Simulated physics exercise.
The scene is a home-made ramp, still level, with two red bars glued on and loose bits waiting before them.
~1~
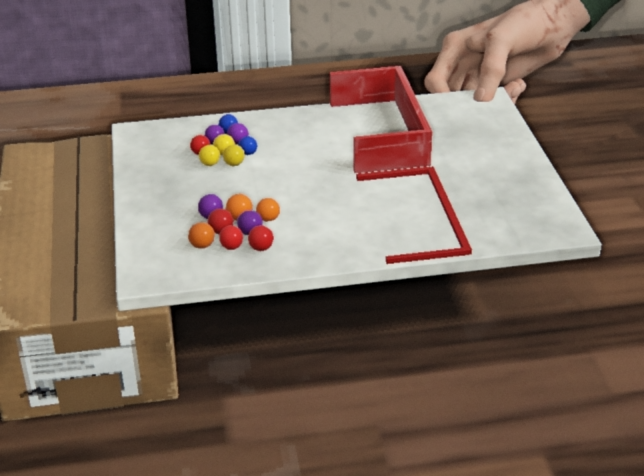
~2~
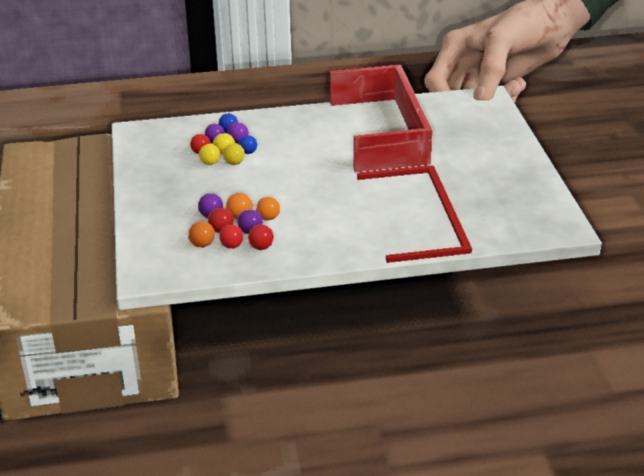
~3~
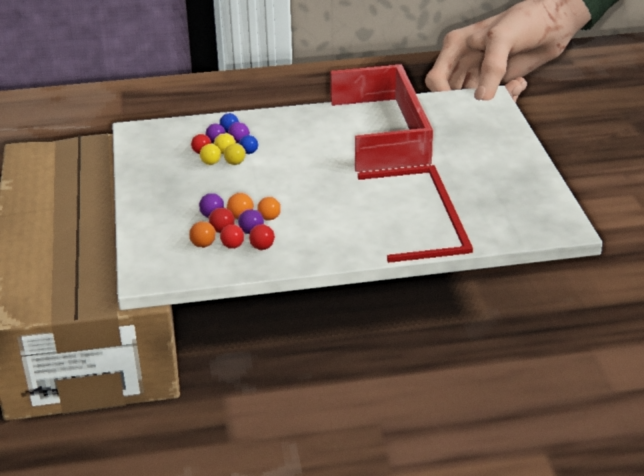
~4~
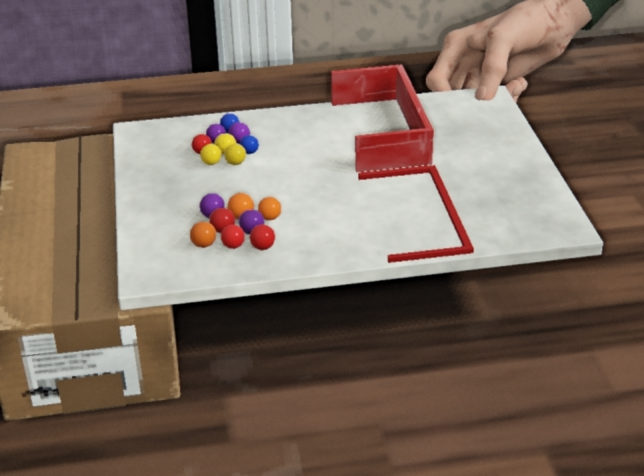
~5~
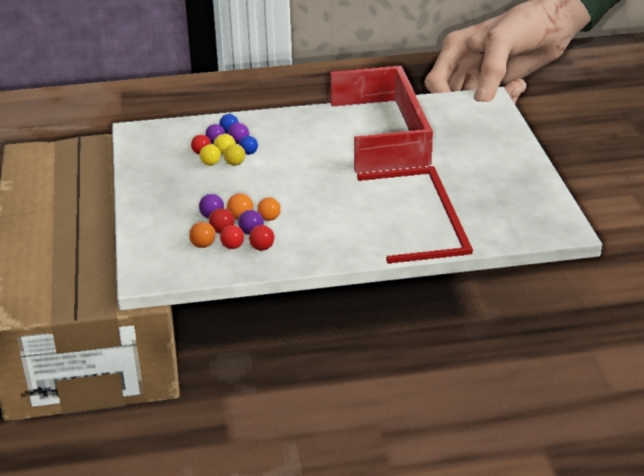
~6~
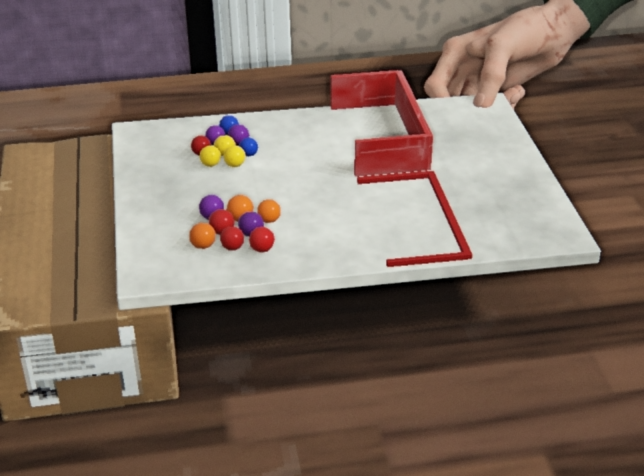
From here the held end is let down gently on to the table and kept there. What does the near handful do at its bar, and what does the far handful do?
Near handful: Past the bar; far handful: Held back.
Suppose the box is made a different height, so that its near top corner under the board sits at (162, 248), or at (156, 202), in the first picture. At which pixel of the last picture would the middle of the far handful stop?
(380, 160) and (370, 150).
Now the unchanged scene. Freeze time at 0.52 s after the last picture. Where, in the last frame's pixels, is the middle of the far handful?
Its centre lies close to (283, 157) in the last picture.
Then, 0.52 s on from there, board sloping at 10°; near handful on its way down; far handful on its way down.
Then, 0.97 s on from there, board resting at 16°; near handful the bulk past its bar; far handful has reached its bar.
In the end, board resting at 16°; near handful the bulk past its bar; far handful gathered behind its bar.
